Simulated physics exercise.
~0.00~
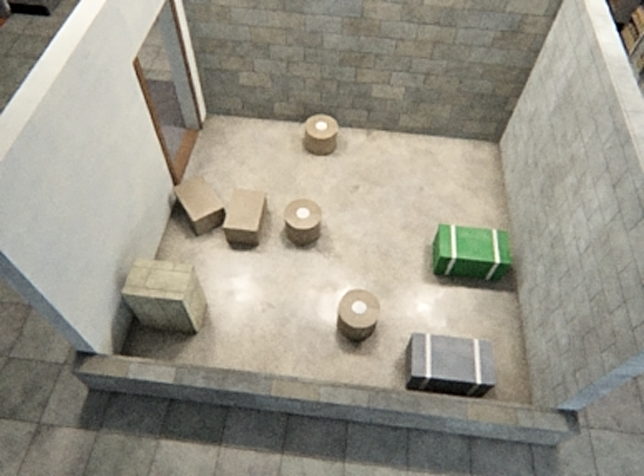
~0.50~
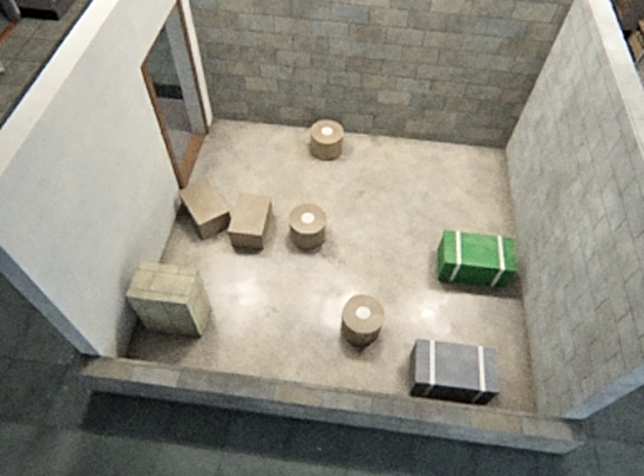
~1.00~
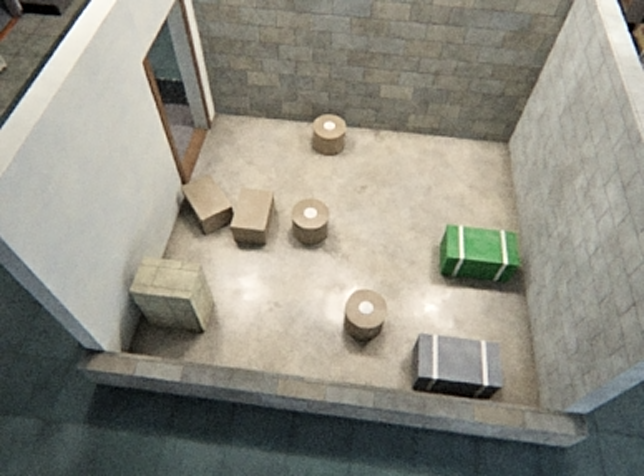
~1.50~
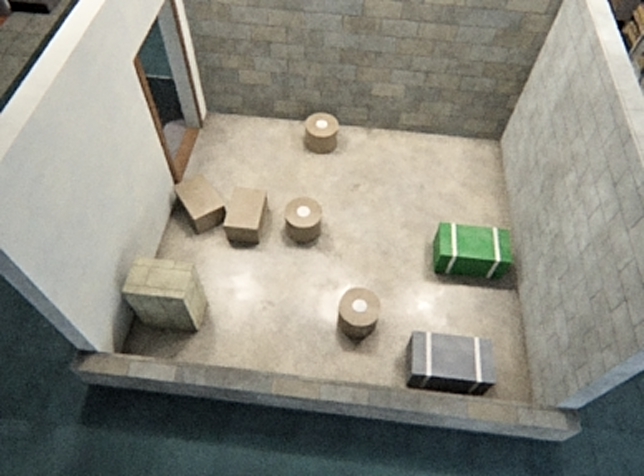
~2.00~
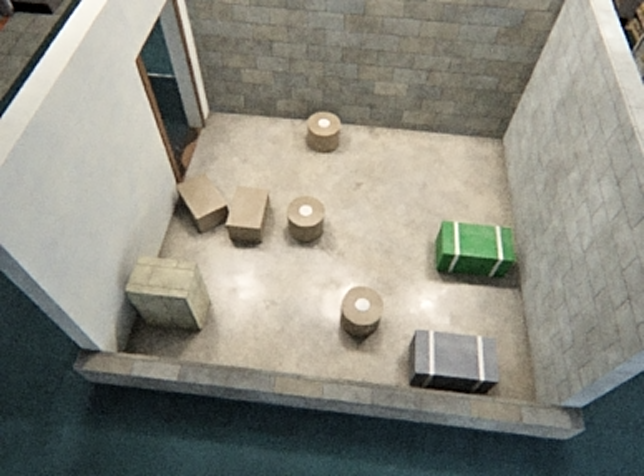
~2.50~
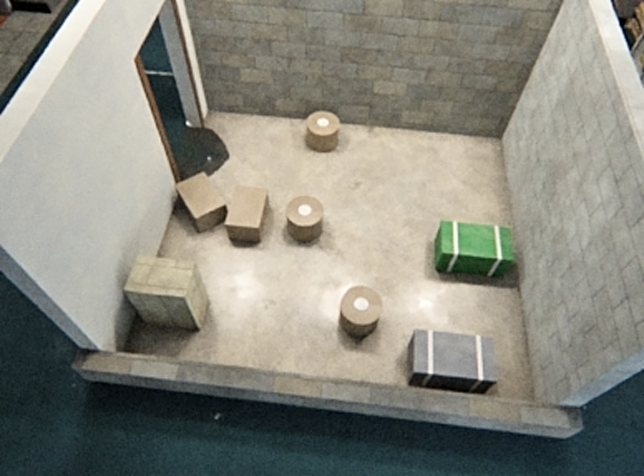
The footage shows an overhead view of a walled room holding boxes, round tubs and strapped trunks as dark water covers the ground outside, then spreads slightly inside through the left doorway, while the objects stay still.
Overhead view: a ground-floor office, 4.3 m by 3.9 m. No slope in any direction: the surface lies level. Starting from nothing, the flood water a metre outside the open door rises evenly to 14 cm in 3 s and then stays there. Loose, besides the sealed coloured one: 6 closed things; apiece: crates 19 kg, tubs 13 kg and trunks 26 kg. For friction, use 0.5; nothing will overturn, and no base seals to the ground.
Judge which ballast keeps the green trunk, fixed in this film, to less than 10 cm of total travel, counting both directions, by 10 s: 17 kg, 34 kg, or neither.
Judgement: Only 34 kg does it.
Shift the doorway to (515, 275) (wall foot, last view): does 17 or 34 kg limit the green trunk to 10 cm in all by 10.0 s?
In that case only the heavier option works.
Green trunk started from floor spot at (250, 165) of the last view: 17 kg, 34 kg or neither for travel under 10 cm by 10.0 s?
Short answer: Heavier load only.
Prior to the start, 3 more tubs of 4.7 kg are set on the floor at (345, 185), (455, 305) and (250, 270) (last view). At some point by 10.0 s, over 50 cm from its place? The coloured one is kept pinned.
Answer by position: Outside the range; inside the range; inside the range.
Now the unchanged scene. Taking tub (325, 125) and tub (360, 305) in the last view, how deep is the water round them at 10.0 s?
I'd estimate 5 cm for the first and 2 cm for the second.
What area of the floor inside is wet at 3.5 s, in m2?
Close to 2.0 m2, I'd say.
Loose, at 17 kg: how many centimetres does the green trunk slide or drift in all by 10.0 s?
About 40 cm altogether.
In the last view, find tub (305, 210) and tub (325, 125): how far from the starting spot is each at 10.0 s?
The first is 0 cm from its start, the second 20 cm.
After 3.5 s the green trunk would be 0 cm from its start with 17 kg and 0 cm from its start with 34 kg; 0 cm of water round it then.
After 4.5 s the green trunk would be 0 cm from its start with 17 kg and 0 cm from its start with 34 kg; 0 cm of water round it then.
After 7.0 s the green trunk would be 0 cm from its start with 17 kg and 0 cm from its start with 34 kg; 3 cm of water round it then.
After 10.0 s the green trunk would be 38 cm from its start with 17 kg and 0 cm from its start with 34 kg; 6 cm of water round it then.
